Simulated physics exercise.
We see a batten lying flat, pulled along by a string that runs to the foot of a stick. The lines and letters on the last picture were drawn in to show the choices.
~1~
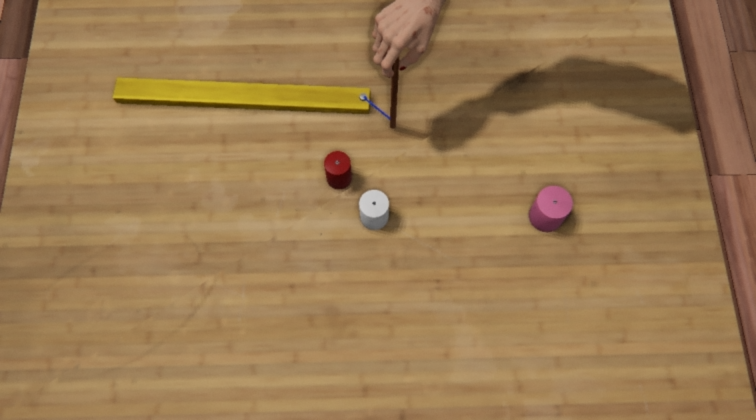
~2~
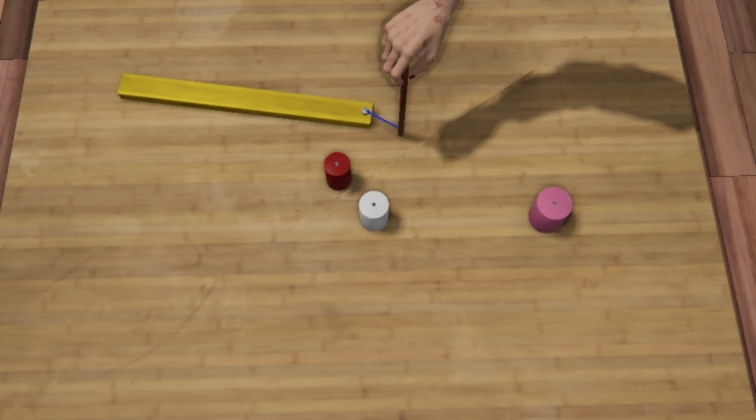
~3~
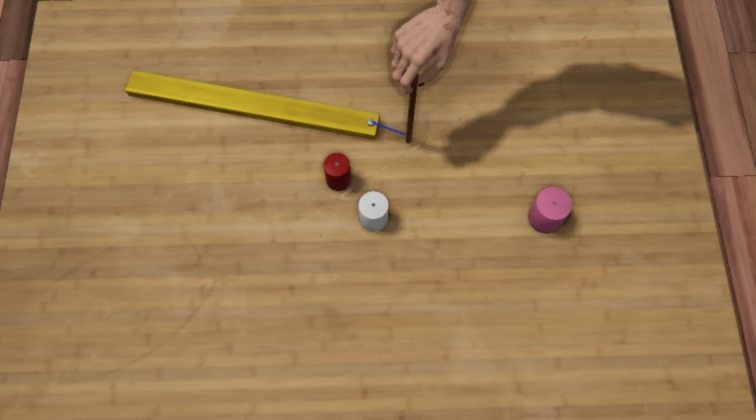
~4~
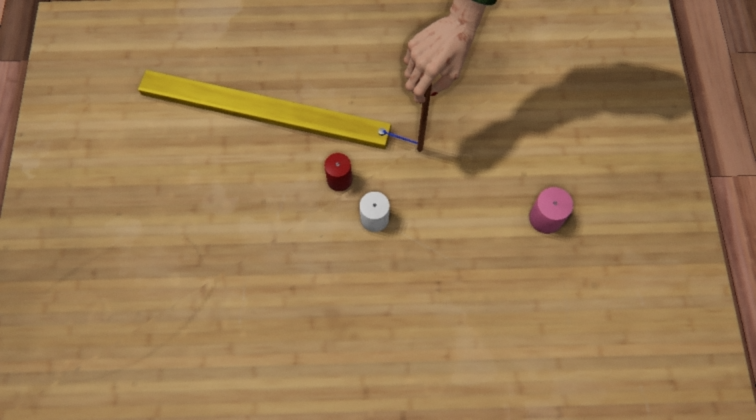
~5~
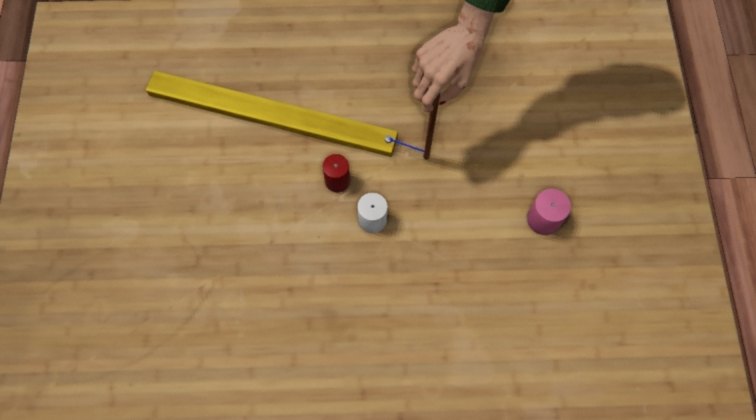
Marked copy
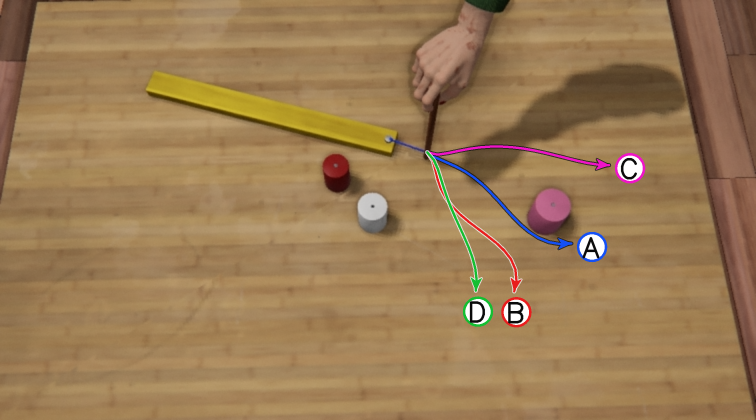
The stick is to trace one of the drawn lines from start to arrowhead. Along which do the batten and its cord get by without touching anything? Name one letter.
Line C does it.
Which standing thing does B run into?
It is the red candle.
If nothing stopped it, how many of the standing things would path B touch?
In all, one.
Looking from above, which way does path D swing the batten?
It turns clockwise.
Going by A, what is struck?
It meets the pink tin.
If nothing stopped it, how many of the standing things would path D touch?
In all, two.
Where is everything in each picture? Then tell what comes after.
Yellow batten (242, 93); pink tin (550, 209); red candle (338, 171), in the first picture.
Yellow batten (245, 98); pink tin (550, 211), in the second picture.
Yellow batten (252, 102); white candle (374, 212), in the third picture.
Yellow batten (263, 106); red candle (339, 172), in the fourth picture.
Yellow batten (270, 110); pink tin (548, 212); red candle (337, 174); white candle (373, 213), in the fifth picture.
On the copy, A from (427, 152) via (497, 200) to (571, 244); B from (427, 152) via (469, 222) to (514, 291); C from (427, 152) via (523, 149) to (609, 165); D from (427, 152) via (455, 218) to (476, 291).
On C. First, foot of the stick (490, 147), middle of the batten (327, 120).
Then, foot of the stick (555, 156), middle of the batten (390, 130).
Finally, foot of the stick (611, 166), middle of the batten (445, 139); nothing has been touched.
By contrast, A meets the pink tin; B meets the red candle; D meets the red candle and white candle.
